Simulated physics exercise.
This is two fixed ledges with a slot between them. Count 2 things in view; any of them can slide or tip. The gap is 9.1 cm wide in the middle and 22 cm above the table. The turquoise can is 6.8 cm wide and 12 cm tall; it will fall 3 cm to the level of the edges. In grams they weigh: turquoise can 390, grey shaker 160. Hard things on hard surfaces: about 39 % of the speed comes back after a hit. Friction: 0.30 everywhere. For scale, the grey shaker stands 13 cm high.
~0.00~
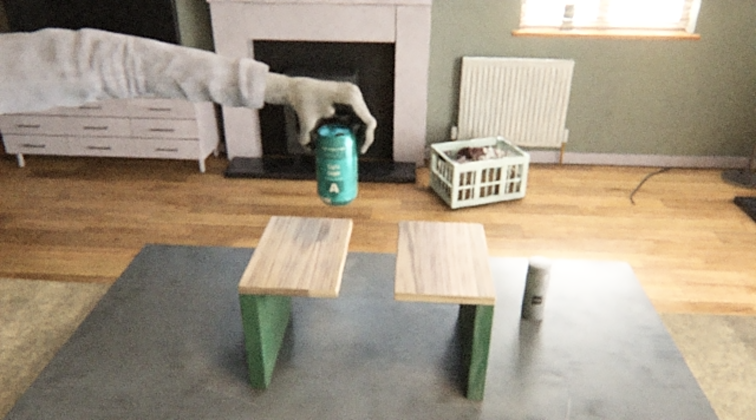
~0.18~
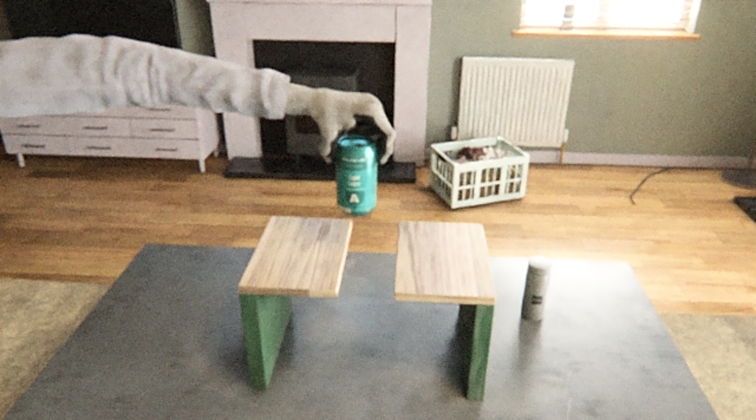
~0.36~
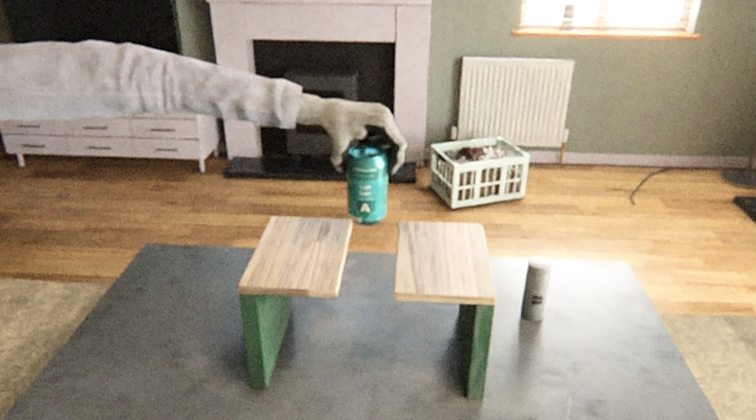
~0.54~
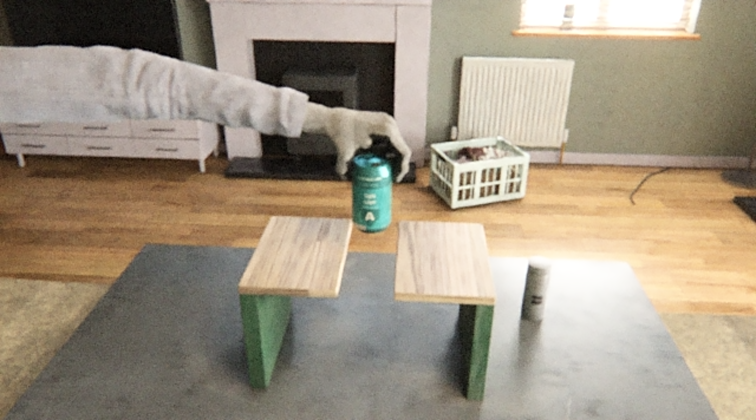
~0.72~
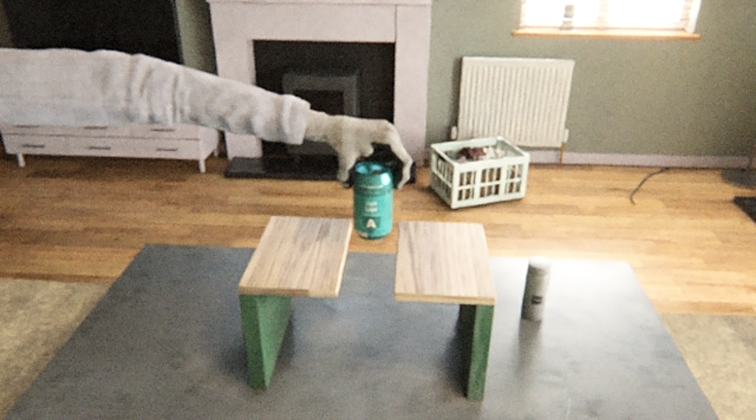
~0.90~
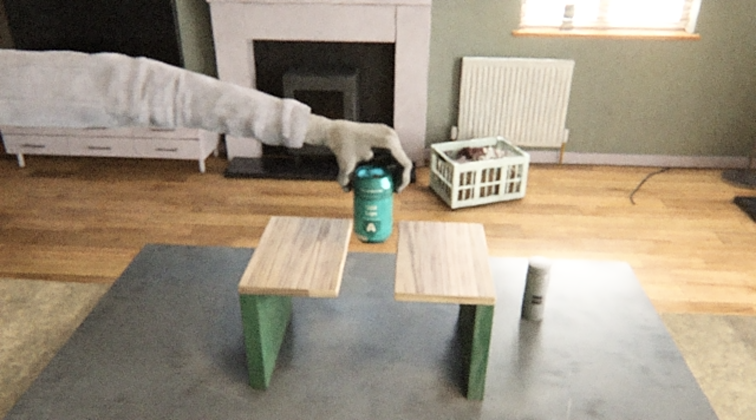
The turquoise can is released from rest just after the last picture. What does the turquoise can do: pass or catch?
The can reaches the table.
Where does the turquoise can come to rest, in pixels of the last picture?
Near (372, 324).
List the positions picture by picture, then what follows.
In the first picture, 9 cm from its drop point; turquoise can (337, 166); grey shaker (536, 289).
In the second picture, 6 cm from its drop point; turquoise can (357, 177); grey shaker (536, 289).
In the third picture, 4 cm from its drop point; turquoise can (367, 186); grey shaker (536, 289).
In the fourth picture, 2 cm from its drop point; turquoise can (372, 194); grey shaker (536, 289).
In the fifth picture, 1 cm from its drop point; turquoise can (373, 202); grey shaker (536, 289).
Poised above the slot; turquoise can (373, 206); grey shaker (536, 289), in the sixth picture.
Around 1.10 s, turquoise can shifted 5 cm near (373, 231).
Around 1.20 s, turquoise can shifted 20 cm near (373, 301).
Around 1.40 s, turquoise can shifted 24 cm near (372, 318).
Finally (1.9 s), not toppled but over 4 cm from the start, turquoise can; grey shaker still in place (within 4 cm). Final places as that camera would see them, turquoise can near (372, 324). The can drops through.
